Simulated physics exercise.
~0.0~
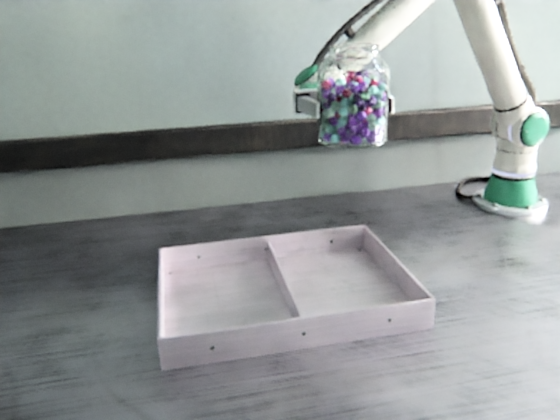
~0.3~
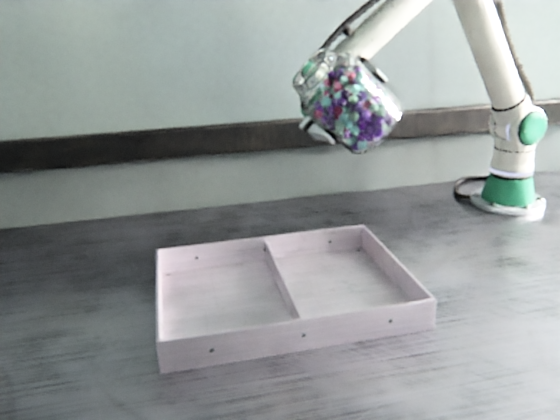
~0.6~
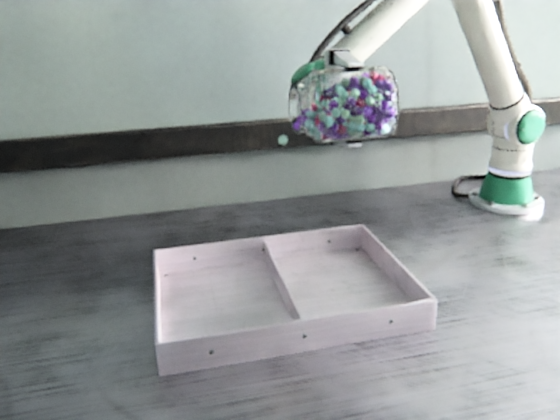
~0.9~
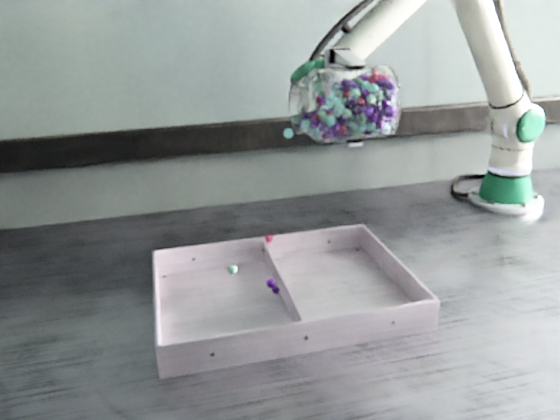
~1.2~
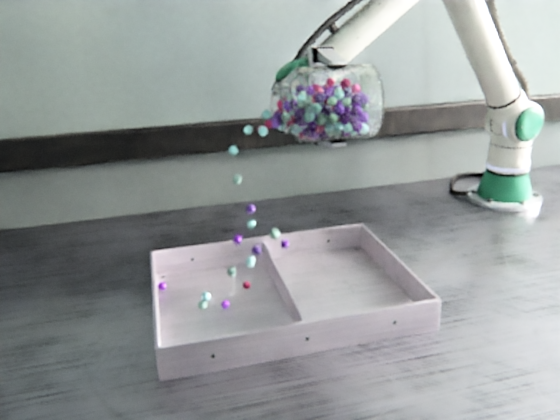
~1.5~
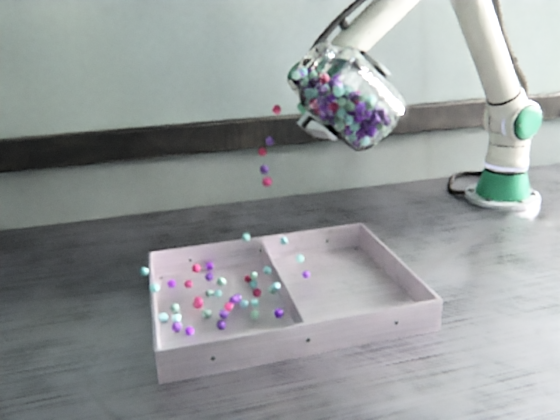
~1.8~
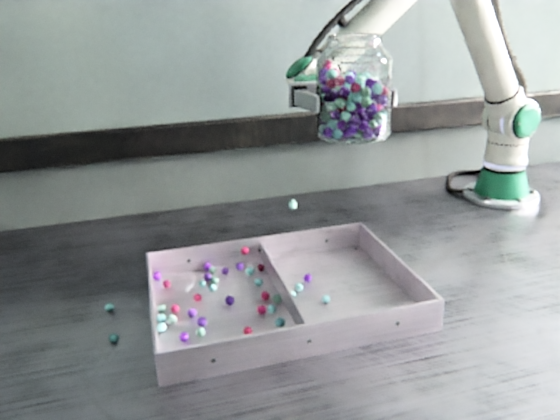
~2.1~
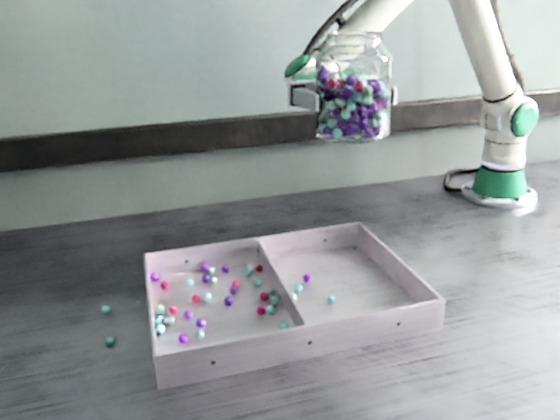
At the start, a robot arm's gripper holds an upright clear jar of teal, purple and red round sweets above a shallow pale tray divided in two by a cross wall. The arm tips the jar to the left until it lies on its side, and the first few sweets drop out. More spill in a thin stream, landing and scattering mostly in the left part of the tray. The jar then swings back upright as the last ones fall. Finally, most sweets remain in the jar, while a few lie in the right part and two on the table to the left.
